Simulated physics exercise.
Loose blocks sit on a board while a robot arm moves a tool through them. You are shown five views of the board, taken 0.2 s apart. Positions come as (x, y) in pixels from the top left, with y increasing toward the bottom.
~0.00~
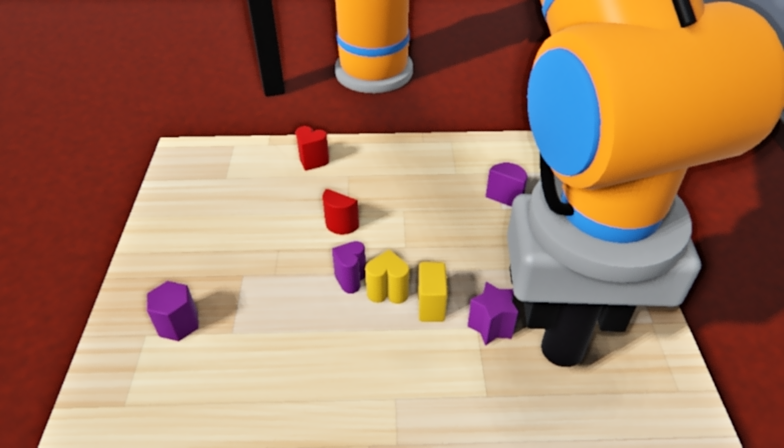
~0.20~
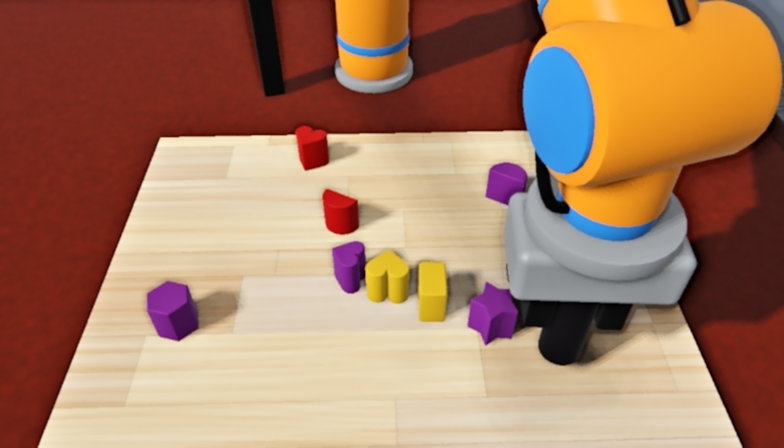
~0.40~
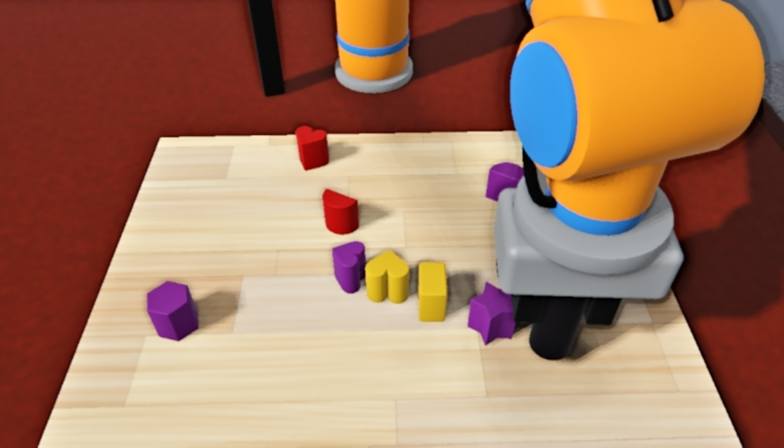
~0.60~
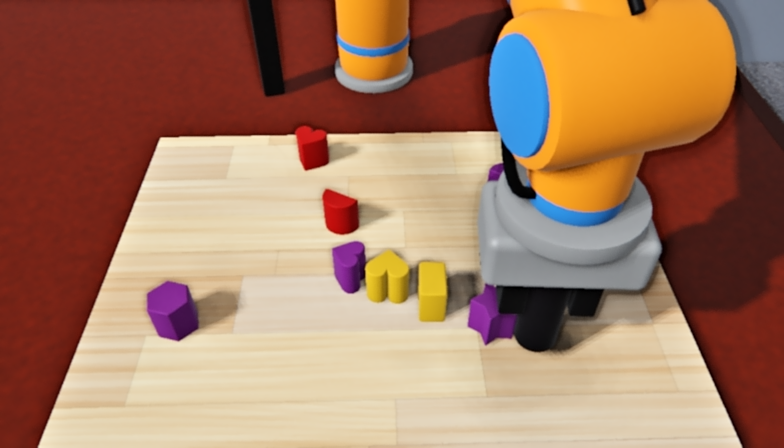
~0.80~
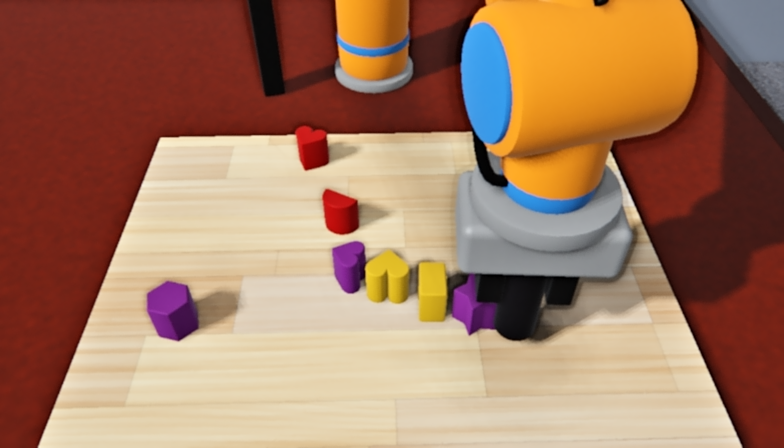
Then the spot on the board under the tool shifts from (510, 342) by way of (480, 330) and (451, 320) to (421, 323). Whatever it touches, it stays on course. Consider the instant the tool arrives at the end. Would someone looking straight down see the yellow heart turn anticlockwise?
Yes
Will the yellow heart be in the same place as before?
Answer: No.
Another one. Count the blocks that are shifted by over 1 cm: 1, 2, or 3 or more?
It will shift three or more blocks.
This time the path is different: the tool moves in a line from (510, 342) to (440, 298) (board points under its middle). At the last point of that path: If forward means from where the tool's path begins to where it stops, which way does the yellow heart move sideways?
Answer: Leftward.
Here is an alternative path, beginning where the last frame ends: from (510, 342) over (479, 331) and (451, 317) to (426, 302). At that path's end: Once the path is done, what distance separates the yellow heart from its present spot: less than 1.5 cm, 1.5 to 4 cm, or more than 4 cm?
1.5 to 4 cm.
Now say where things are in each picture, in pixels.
Tip of the tool at (562, 350), middles of tops, purple heart at (349, 252), yellow heart at (388, 264), yellow oblong block at (433, 277), purple star block at (496, 299), in the first picture.
Tool at (559, 348), nothing pushed, in the second picture.
Tool at (550, 344), nothing pushed, in the third picture.
Tool at (534, 336), nothing pushed, in the fourth picture.
Tool at (514, 325), purple heart at (349, 252), yellow heart at (388, 264), yellow oblong block at (433, 277), purple star block partly hidden, in the fifth picture.
The first path, step by step. Halfway along, tool at (467, 307); yellow heart at (378, 262); yellow oblong block at (413, 268); purple star block at (446, 267), turned 35° clockwise.
At the end, tool at (422, 306); purple heart at (334, 250); yellow heart at (362, 255), turned 35° anticlockwise; yellow oblong block at (397, 255), turned 15° clockwise; purple star block at (433, 265), turned 85° clockwise.
